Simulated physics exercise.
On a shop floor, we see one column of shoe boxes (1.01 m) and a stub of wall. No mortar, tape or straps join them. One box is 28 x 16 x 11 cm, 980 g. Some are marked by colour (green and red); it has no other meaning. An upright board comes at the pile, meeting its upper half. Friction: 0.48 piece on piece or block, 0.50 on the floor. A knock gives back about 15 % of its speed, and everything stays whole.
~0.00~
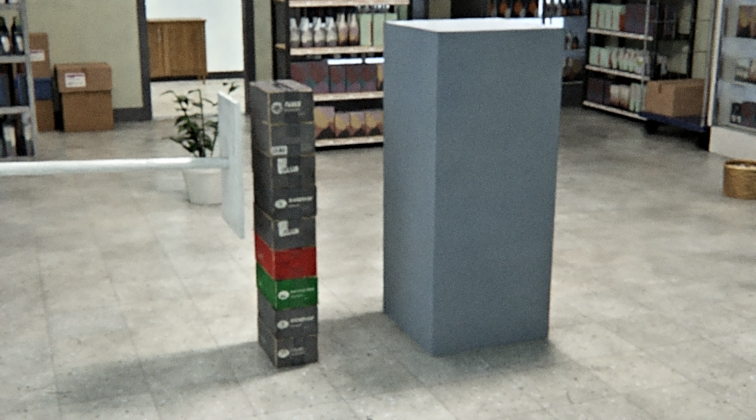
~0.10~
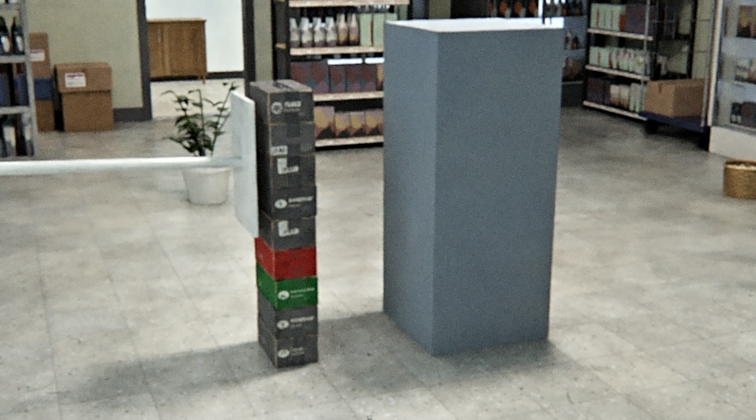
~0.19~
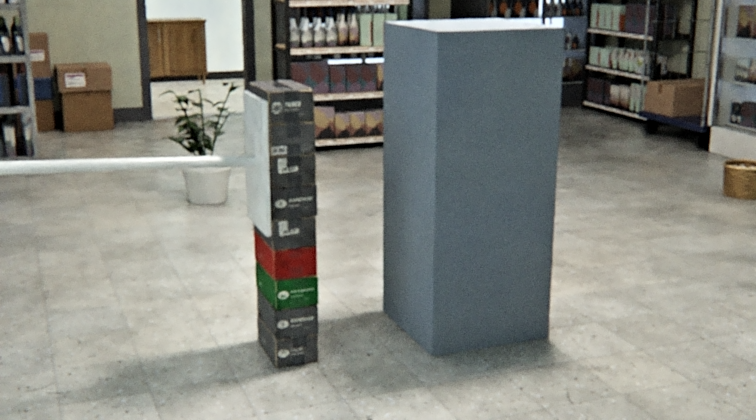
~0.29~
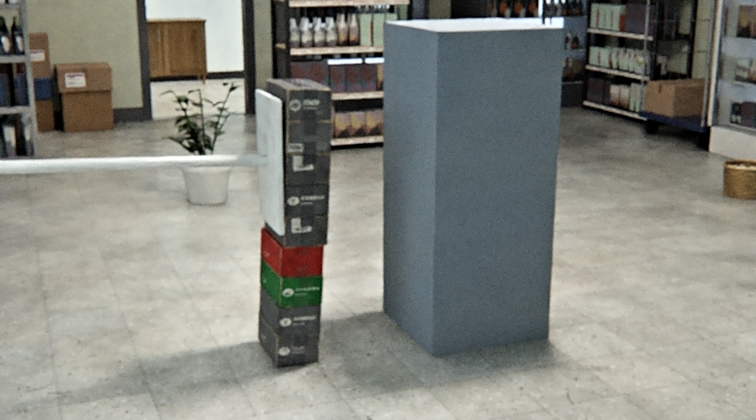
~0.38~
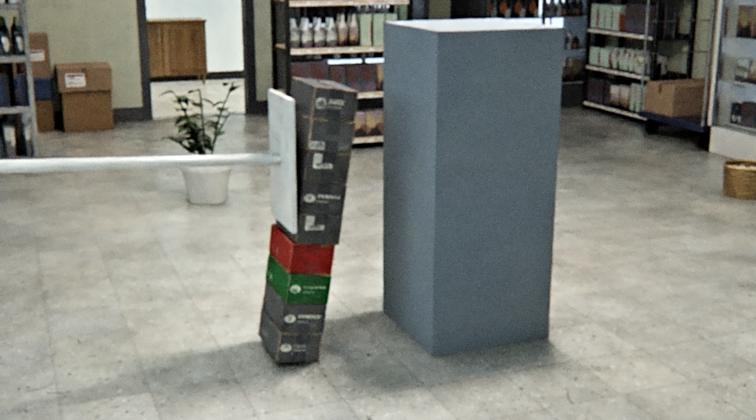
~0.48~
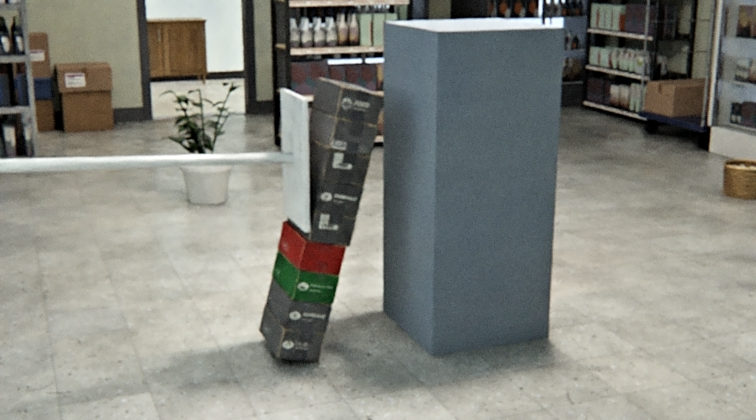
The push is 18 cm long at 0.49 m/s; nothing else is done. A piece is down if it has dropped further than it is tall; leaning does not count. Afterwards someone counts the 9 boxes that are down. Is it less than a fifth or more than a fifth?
It comes to fewer than one in five.
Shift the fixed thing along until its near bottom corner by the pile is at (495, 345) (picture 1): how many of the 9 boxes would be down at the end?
In that case 7.
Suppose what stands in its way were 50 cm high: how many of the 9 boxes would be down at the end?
In that case 3.
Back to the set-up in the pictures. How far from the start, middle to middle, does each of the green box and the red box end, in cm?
Green 15, red 20.
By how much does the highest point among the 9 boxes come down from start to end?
About 0 cm.
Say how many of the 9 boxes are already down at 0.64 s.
At that moment 0.
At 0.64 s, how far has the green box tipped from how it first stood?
Some 25°.
By 0.54 s, none of the 9 boxes down, 9 disturbed; red box tilted 18°; green box tilted 18°.
By 0.64 s, none of the 9 boxes down, 9 disturbed; green box tilted 25°; red box tilted 25°.
When it is over (1.7 s), none of the 9 boxes down, 9 disturbed; red box tilted 27°; green box tilted 27°. That is 0 per cent. In pixels of the last frame, middles, red box near (333, 249), green box near (321, 276).
